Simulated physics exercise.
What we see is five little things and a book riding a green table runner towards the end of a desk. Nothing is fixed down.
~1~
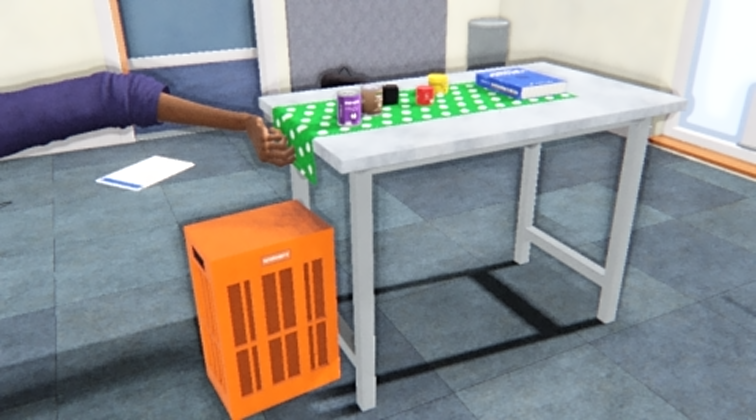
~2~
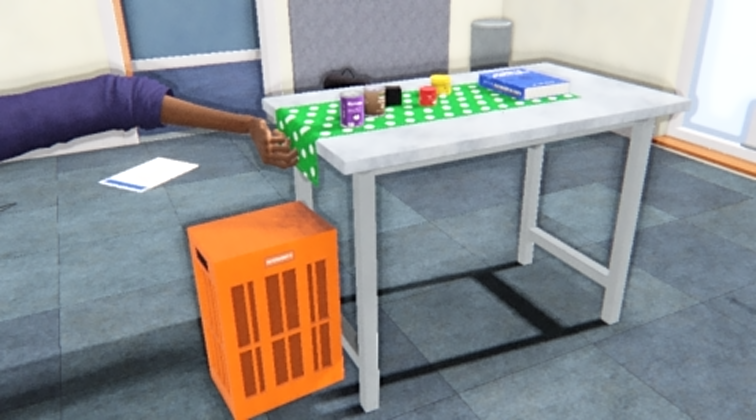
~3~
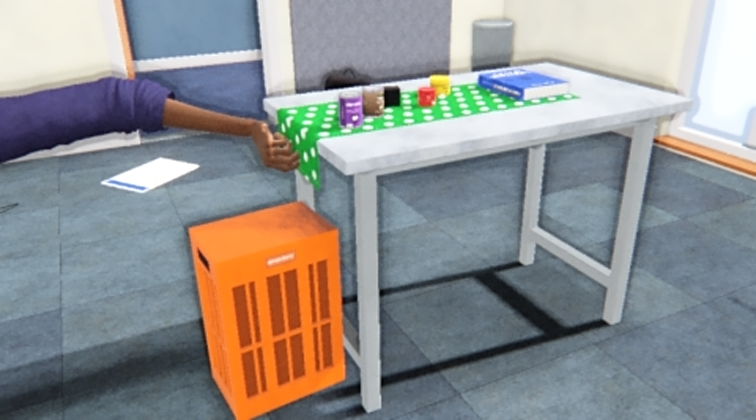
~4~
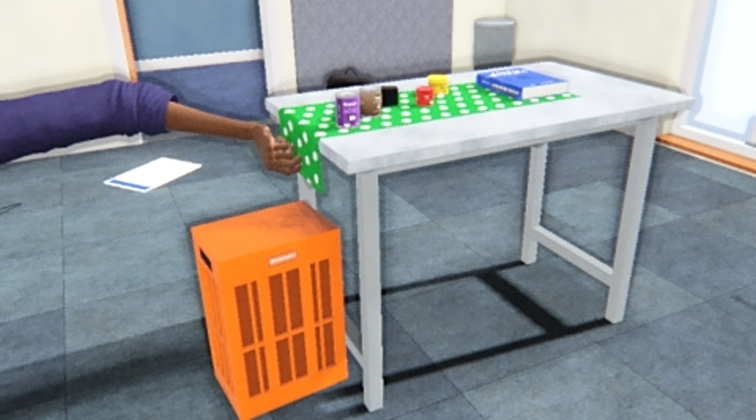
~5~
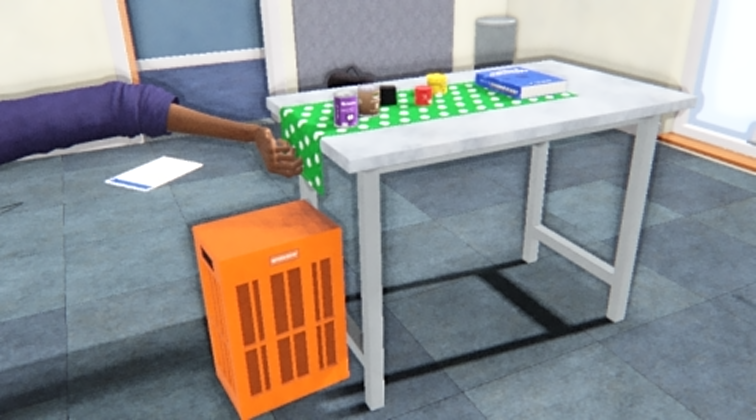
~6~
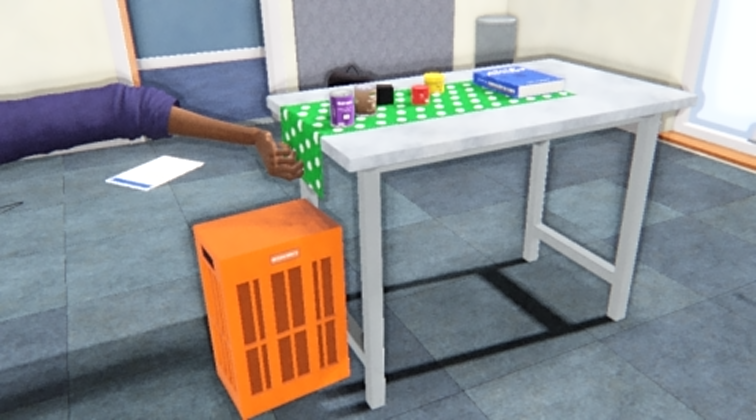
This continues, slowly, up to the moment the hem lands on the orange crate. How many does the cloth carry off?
The count of fallen things is one.
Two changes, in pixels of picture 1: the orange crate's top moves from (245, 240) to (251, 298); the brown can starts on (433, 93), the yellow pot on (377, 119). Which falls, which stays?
The brown can survives; the yellow pot is carried off.
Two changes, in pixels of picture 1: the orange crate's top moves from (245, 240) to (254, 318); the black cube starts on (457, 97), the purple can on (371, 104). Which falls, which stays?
The black cube remains up; the purple can is carried off.
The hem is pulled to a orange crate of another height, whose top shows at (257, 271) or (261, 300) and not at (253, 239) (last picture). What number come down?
The count: 2 and 3.
Early on, hem near (304, 194); all still up.
Midway, hem on the crate; purple can gone.
Finally, hem on the crate; purple can gone. It carries off one.
